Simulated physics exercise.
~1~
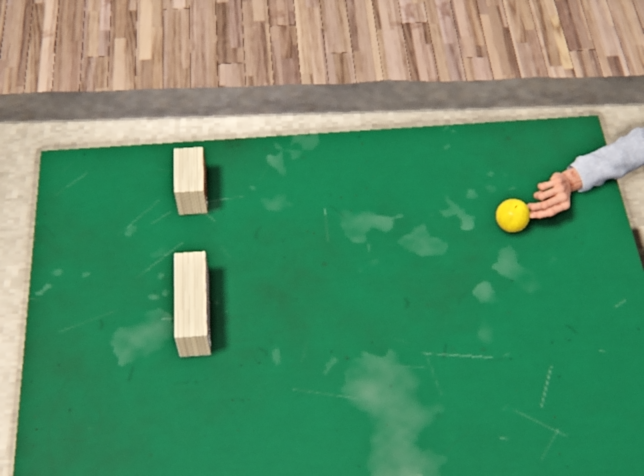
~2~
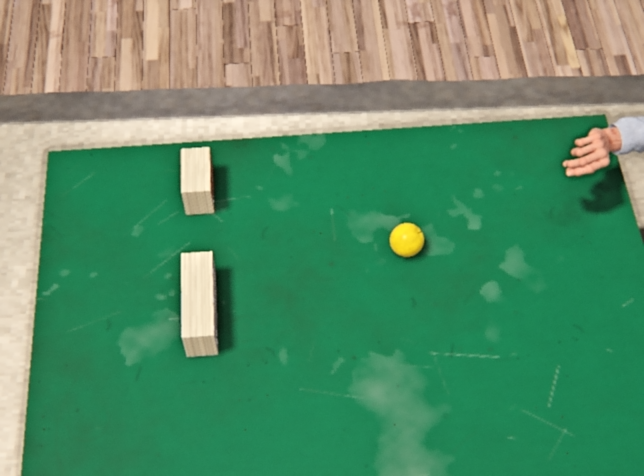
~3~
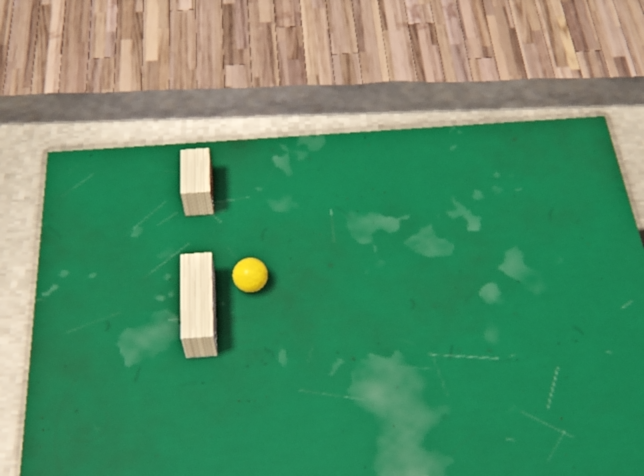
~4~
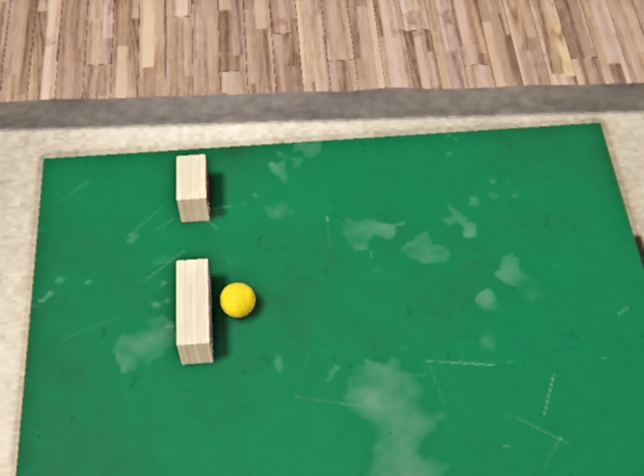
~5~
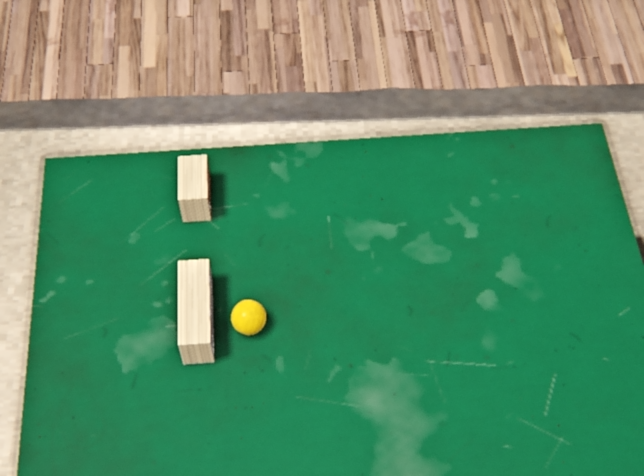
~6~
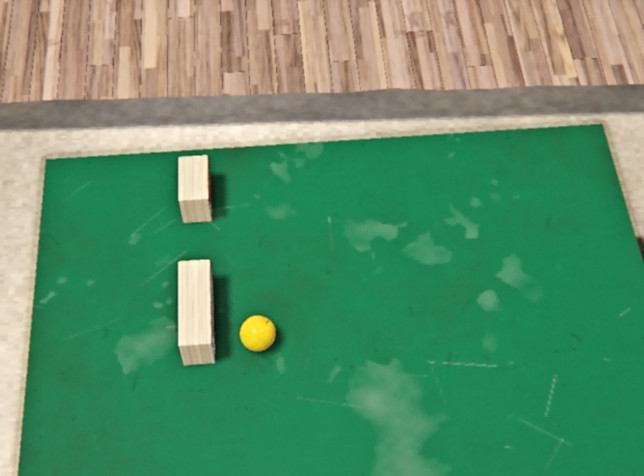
A worn green mat edged by a pale surface, with wooden flooring beyond it, is seen from high above through a slightly swaying camera. Two pale, wood-like blocks stand on the left, one above the other with a gap between them, and a hand in a light sleeve reaches in from the right beside a round yellow object. The hand releases it and draws back out of view as the yellow object travels left and slightly downward. It misses the opening and meets the right side of the lower block. It then bounces off, drifting slowly down and right, and ends near that block's lower corner.
